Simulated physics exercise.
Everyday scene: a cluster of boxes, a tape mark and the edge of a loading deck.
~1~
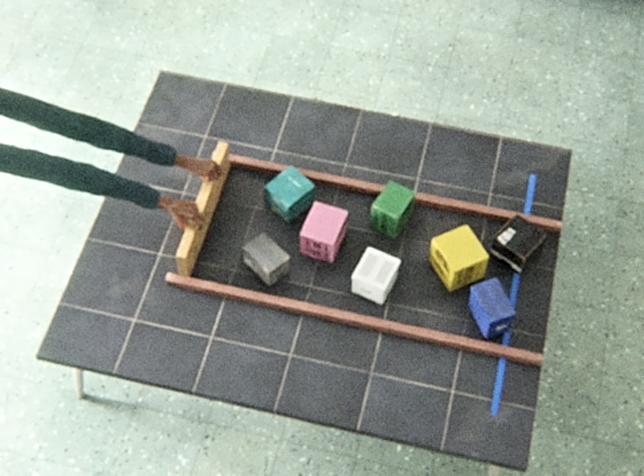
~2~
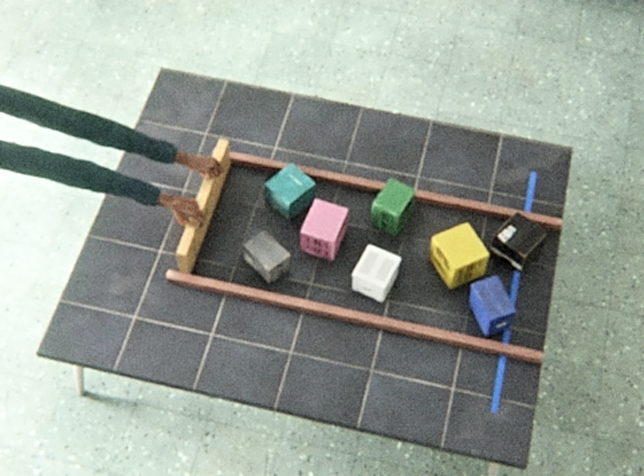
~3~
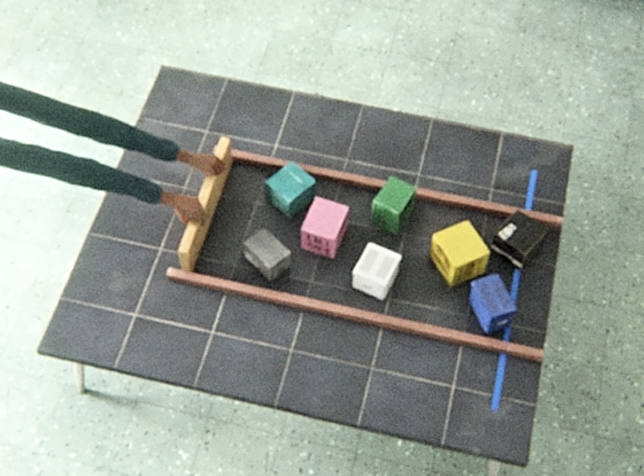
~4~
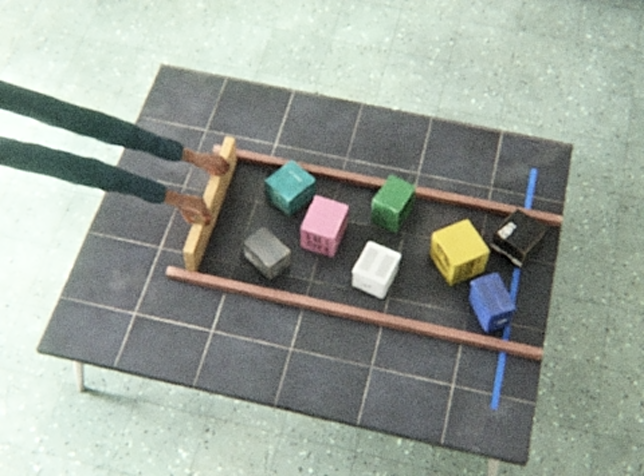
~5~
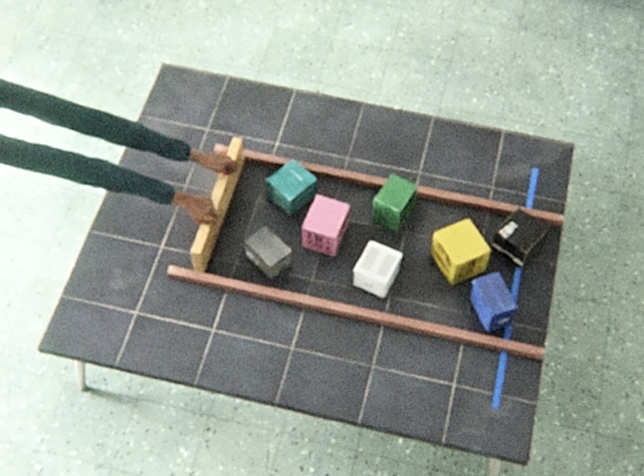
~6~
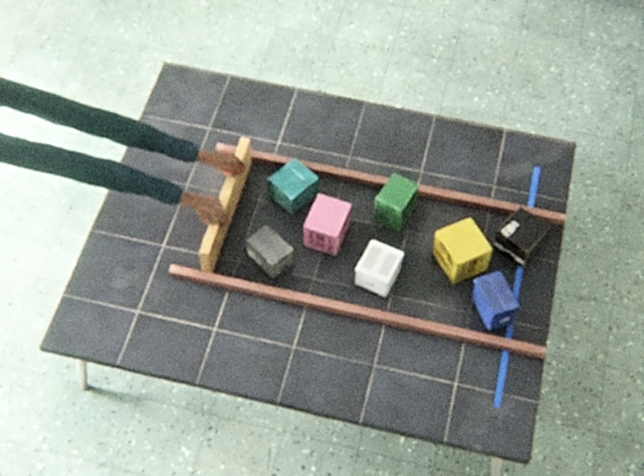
Two hands in dark green sleeves slide a wooden plank slowly rightward between two reddish rails on a dark tiled table, seen from above at a tilt over a pale speckled floor. Right of the plank sit teal, grey, pink, white, green and yellow boxes, with black and blue ones by a blue tape line. The boxes stay put, untouched by the plank, while the view drifts very slightly.
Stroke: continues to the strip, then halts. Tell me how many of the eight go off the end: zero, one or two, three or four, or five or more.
The answer is five or more.
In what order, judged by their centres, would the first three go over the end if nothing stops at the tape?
The order is the black parcel, then the blue tote, then the yellow crate.
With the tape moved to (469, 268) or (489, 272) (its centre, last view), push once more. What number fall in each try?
It would be 1 and 2.
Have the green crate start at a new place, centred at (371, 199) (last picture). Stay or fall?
It goes off the edge.
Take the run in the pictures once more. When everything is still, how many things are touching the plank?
The count comes out at 3.
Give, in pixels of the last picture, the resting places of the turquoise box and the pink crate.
Turquoise box: (545, 229); pink crate: (540, 263).
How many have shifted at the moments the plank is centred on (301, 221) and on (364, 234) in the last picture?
At that stage 3; at the next, 5.
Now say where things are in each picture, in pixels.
In the first picture, black parcel (518, 244); blue tote (491, 309); yellow crate (458, 258); plank (204, 209); tape (515, 286).
In the second picture, blue tote (491, 307); grey parcel (267, 257).
In the third picture, yellow crate (459, 254); white tote (376, 272).
In the fourth picture, black parcel (519, 239); green crate (393, 204).
In the fifth picture, blue tote (492, 303); pink crate (326, 226).
In the sixth picture, black parcel (522, 237); blue tote (494, 302); yellow crate (462, 251); plank (227, 205); tape (518, 279).
Soon after, none off yet; black parcel at rest near (522, 237); blue tote at rest near (494, 302); yellow crate at rest near (462, 251).
After that, none off yet; black parcel displaced about its own width near (559, 236); blue tote displaced about its own width near (540, 308); yellow crate displaced about its own width near (529, 263).
In the end, the number that fall off is five or more; gone, white tote, green crate, yellow crate, blue tote and black parcel.
